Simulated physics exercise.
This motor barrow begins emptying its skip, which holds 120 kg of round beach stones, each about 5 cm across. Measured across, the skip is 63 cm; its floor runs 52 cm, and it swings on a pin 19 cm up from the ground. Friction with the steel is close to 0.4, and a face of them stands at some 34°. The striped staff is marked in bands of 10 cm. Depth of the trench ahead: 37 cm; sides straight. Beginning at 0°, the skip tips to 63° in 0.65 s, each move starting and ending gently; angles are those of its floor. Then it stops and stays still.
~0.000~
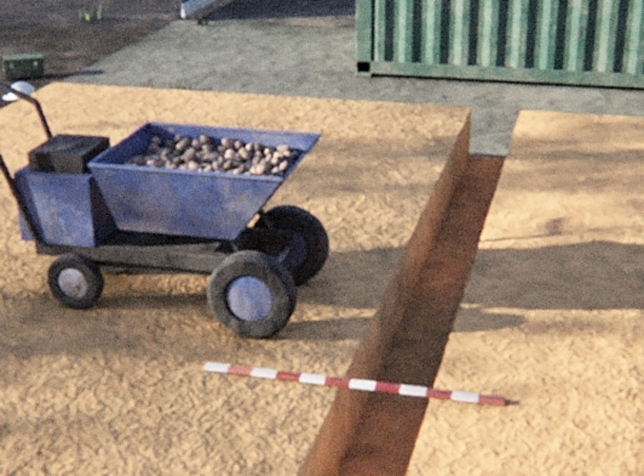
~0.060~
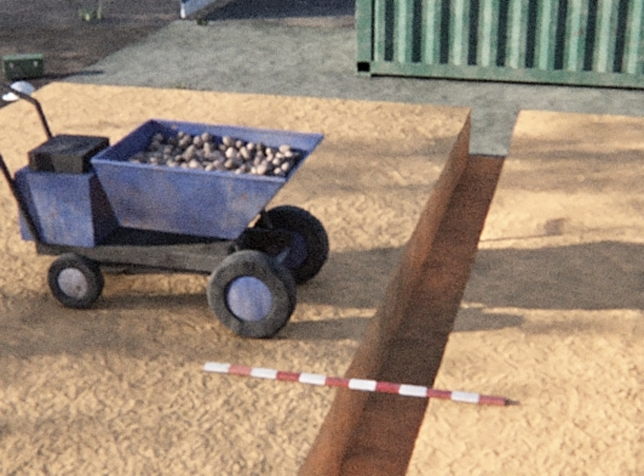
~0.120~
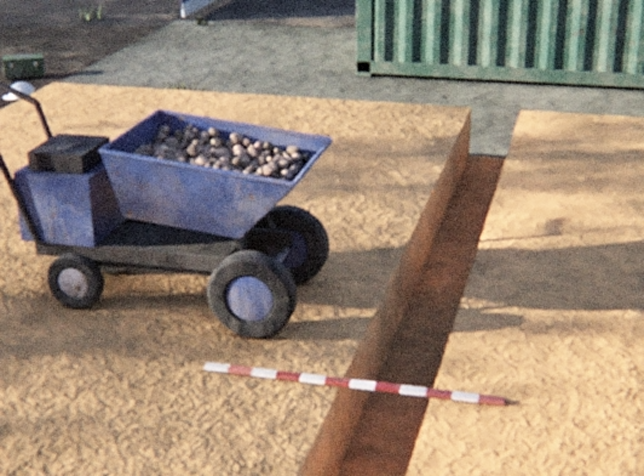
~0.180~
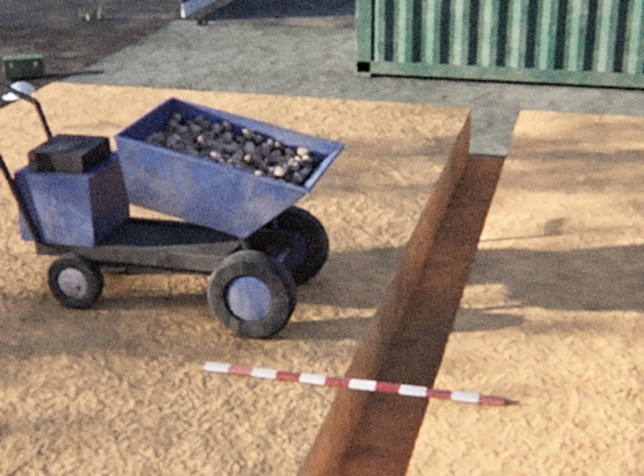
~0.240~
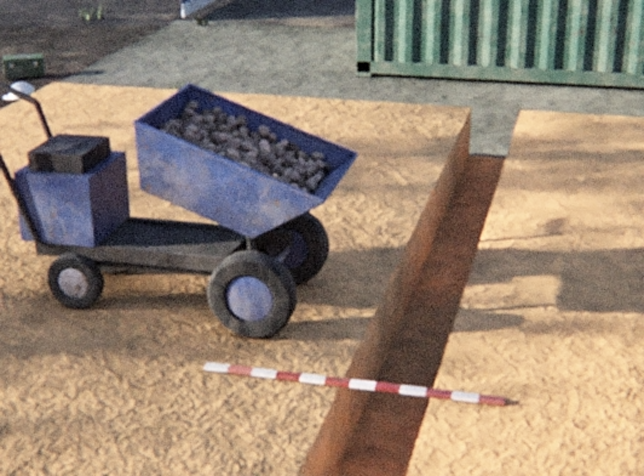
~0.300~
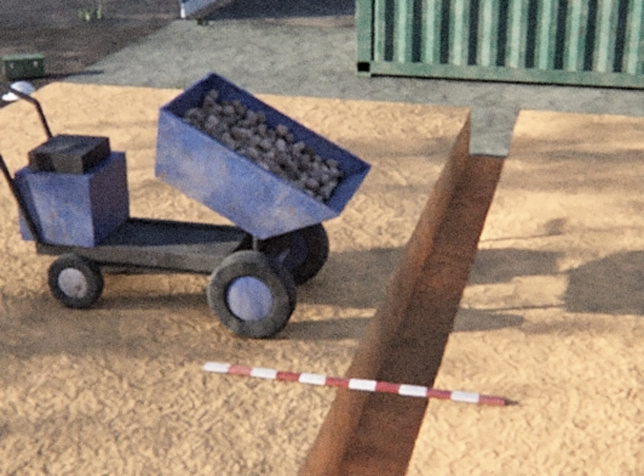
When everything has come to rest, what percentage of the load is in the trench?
About 57 per cent.
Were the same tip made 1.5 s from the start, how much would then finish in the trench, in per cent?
In that case some 75 per cent.
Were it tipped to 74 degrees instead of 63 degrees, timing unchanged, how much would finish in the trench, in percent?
It would come to about 50 percent.
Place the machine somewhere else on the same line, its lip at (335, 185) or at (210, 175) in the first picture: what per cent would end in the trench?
First some 20, then 80 per cent.
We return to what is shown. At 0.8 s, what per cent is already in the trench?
Some 15 per cent of the load by that point.
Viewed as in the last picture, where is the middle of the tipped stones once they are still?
In the last view, about (445, 374).
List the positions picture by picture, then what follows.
The skip is at 0°, its lip at (282, 180); the top of the load is at (231, 150), in the first picture.
The skip is at 2°, its lip at (285, 181); the top of the load is at (194, 143); the stones move at 0.4 m/s on average, in the second picture.
The skip is at 6°, its lip at (295, 185); the top of the load is at (187, 137); the stones move at 0.8 m/s on average, in the third picture.
Lip at (308, 192), floor tilted 12°, highest stones at (179, 131); the stones move at 1.0 m/s on average, in the fourth picture.
Lip at (323, 202), floor tilted 19°, highest stones at (188, 119); the stones move at 1.2 m/s on average, in the fifth picture.
Lip at (339, 216), floor tilted 28°, highest stones at (206, 108); the stones move at 1.3 m/s on average, in the sixth picture.
After 0.5 s the floor is at 53°; 100 % in the skip; the foremost stones are at (363, 235).
After 0.8 s the floor is at 63°; 82 % in the skip, 17 % in the trench, 1 % past the trench; the foremost stones are at (452, 293).
After 1.1 s the floor is at 63°; 32 % in the skip, 25 % in the trench, 43 % past the trench; the foremost stones are at (610, 341).
After 3.0 s the floor is at 63°; 0 % in the skip, 57 % in the trench, 43 % past the trench; the foremost stones are past the picture's edge.
